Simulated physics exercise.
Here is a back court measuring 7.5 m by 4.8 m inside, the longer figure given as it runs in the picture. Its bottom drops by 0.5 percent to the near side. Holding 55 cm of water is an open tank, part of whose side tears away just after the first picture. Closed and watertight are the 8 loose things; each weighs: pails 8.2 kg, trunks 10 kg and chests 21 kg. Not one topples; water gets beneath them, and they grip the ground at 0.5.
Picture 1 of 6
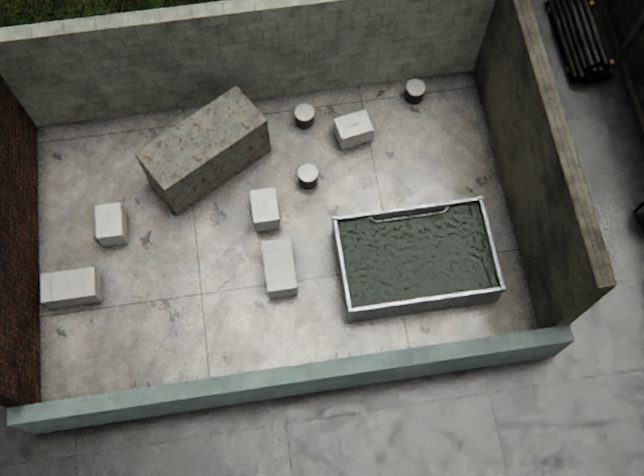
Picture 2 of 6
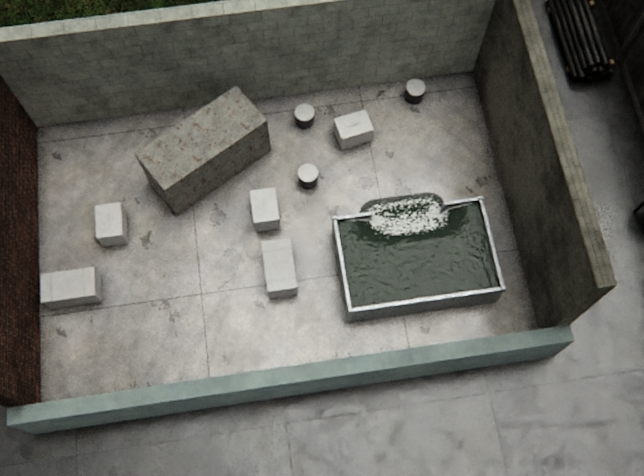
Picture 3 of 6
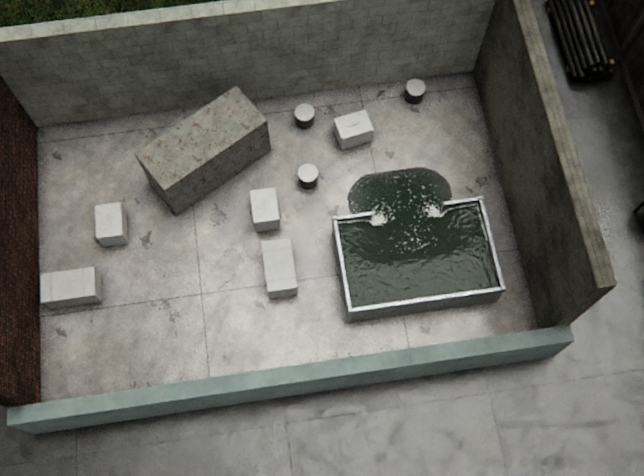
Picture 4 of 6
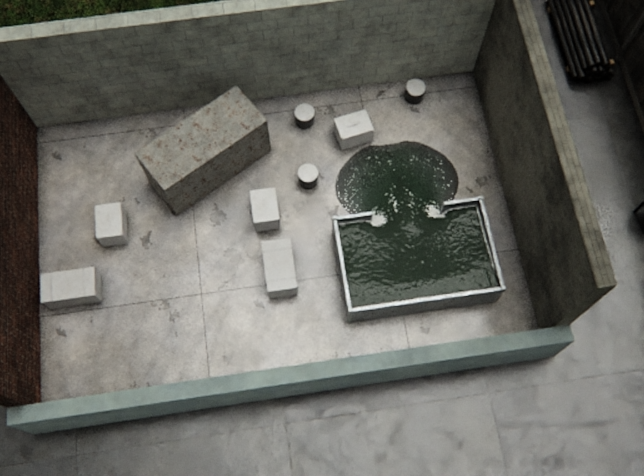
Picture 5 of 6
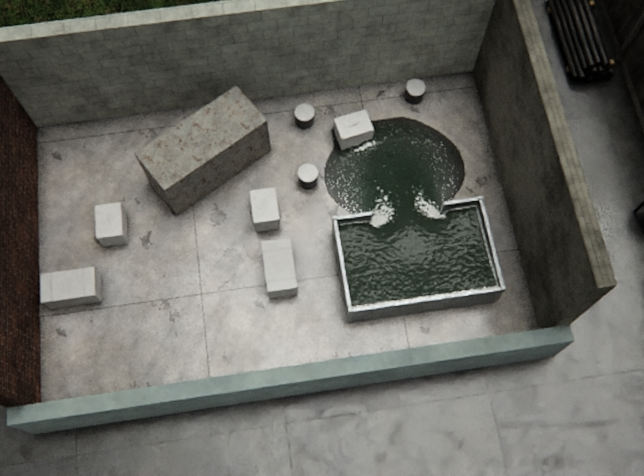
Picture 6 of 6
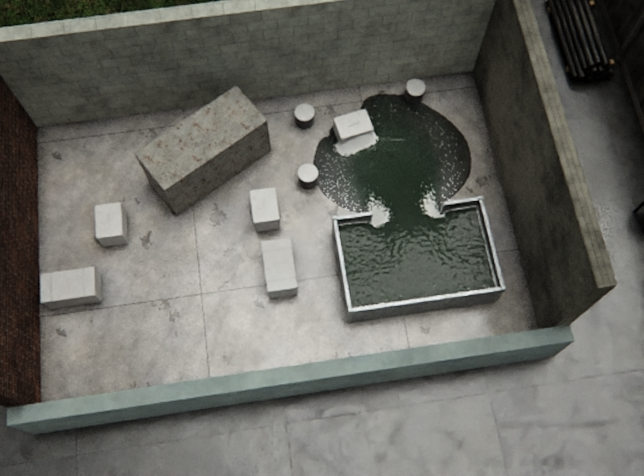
To begin with, a rectangular tank of dark water sits among pale blocks and short cylinders in a walled court. Water then bursts through the tank's far side and spreads across the floor as a rounded dark pool, surrounding a nearby white block while the objects stay put.
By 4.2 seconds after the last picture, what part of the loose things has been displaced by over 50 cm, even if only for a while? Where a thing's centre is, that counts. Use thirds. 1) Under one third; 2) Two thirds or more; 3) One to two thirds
Option 3: One to two thirds.
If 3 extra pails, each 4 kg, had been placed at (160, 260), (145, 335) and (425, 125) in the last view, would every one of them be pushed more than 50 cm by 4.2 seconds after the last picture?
The first comes out within the limit, the second within the limit, the third beyond the limit.
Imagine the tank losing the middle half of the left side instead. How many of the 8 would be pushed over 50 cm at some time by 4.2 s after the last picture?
2.
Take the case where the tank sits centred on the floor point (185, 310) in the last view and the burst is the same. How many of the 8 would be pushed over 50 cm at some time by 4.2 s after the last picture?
Then 4 of them would.
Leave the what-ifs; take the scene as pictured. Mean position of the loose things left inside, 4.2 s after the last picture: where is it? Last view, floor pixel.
That lands at roughly (241, 206).
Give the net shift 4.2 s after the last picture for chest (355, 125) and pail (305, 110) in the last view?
Taking them in turn, I get 150 cm for the first and 250 cm for the second.
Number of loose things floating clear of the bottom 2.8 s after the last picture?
The number is 2.
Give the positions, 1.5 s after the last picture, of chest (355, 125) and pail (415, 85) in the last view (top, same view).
(281, 96) and (462, 85), roughly.
Then, 0.4 s after the last picture 0 of 8 are over 50 cm from their spots; 0 afloat.
Then, 1.5 s after the last picture 3 of 8 are over 50 cm from their spots; 3 afloat.
Then, 2.8 s after the last picture 3 of 8 are over 50 cm from their spots; 2 afloat.
Then, 4.2 s after the last picture 3 of 8 are over 50 cm from their spots, and 3 have been at some point; 1 afloat.
